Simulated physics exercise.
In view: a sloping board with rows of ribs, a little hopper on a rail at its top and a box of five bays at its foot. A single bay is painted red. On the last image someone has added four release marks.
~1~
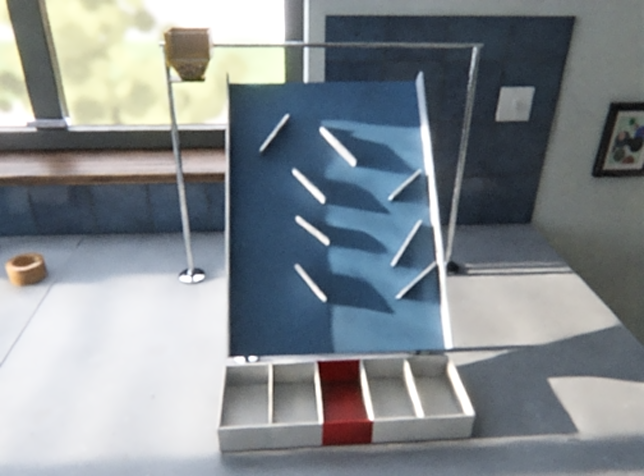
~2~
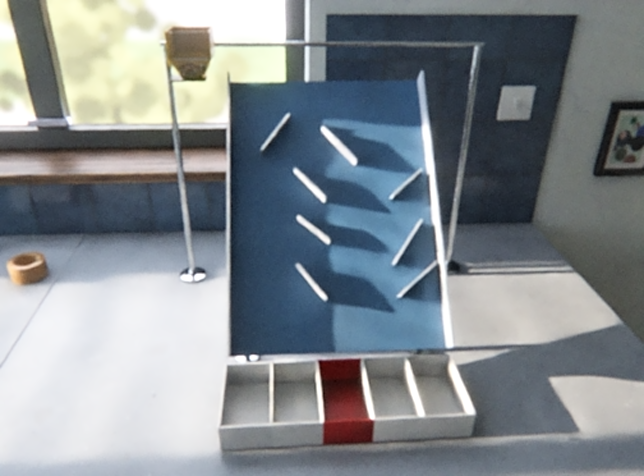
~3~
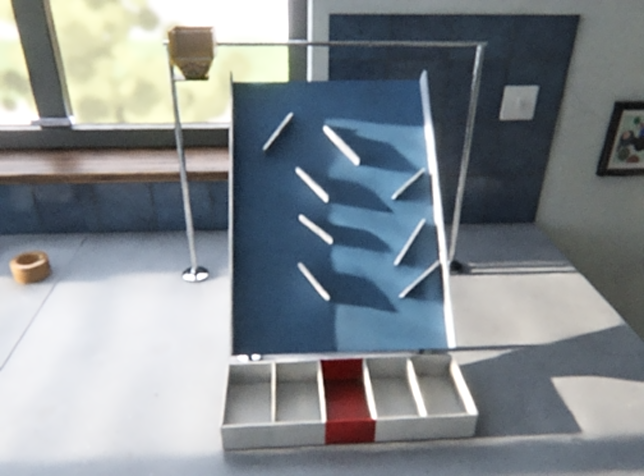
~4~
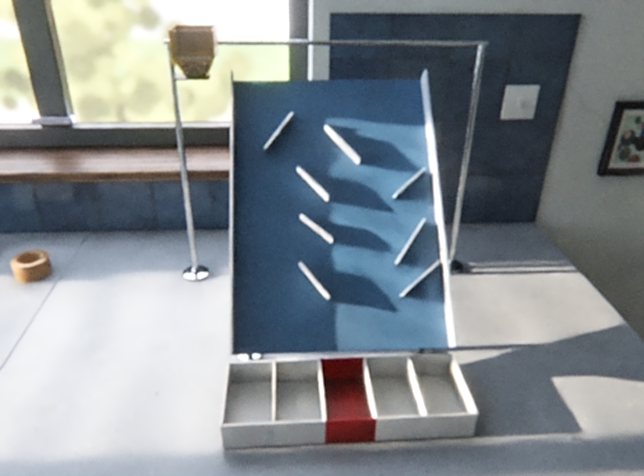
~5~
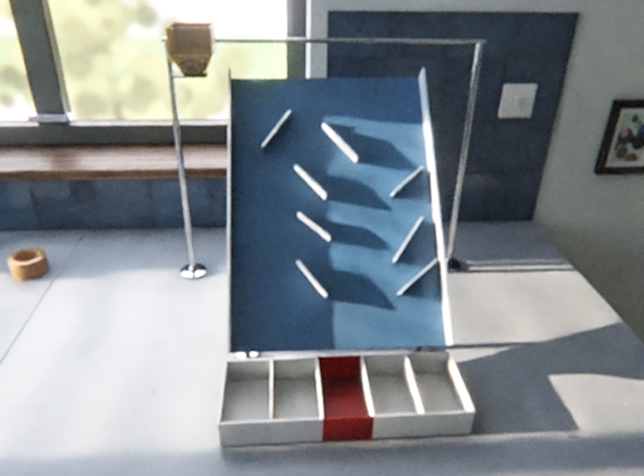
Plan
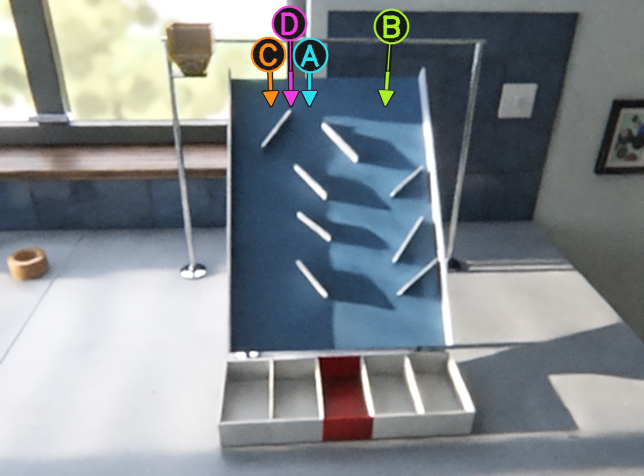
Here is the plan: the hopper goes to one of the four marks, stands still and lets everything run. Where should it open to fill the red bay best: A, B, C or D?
The best mark is B.
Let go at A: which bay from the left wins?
The fourth from the left.
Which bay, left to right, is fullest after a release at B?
The third from the left.
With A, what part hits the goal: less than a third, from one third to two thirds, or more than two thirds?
Mark A gives less than a third.
On the marked copy, mark A meets the board at (309, 100); mark B meets the board at (385, 100); mark C meets the board at (270, 100); mark D meets the board at (291, 100).
Choosing A, a small part in the red bay, most in other bays, a small part outside the box.
Choosing B, about two thirds in the red bay, about a quarter in other bays.
Choosing C, a stray few in the red bay, nearly all in other bays.
Choosing D, a stray few in the red bay, nearly all in other bays, a small part outside the box.
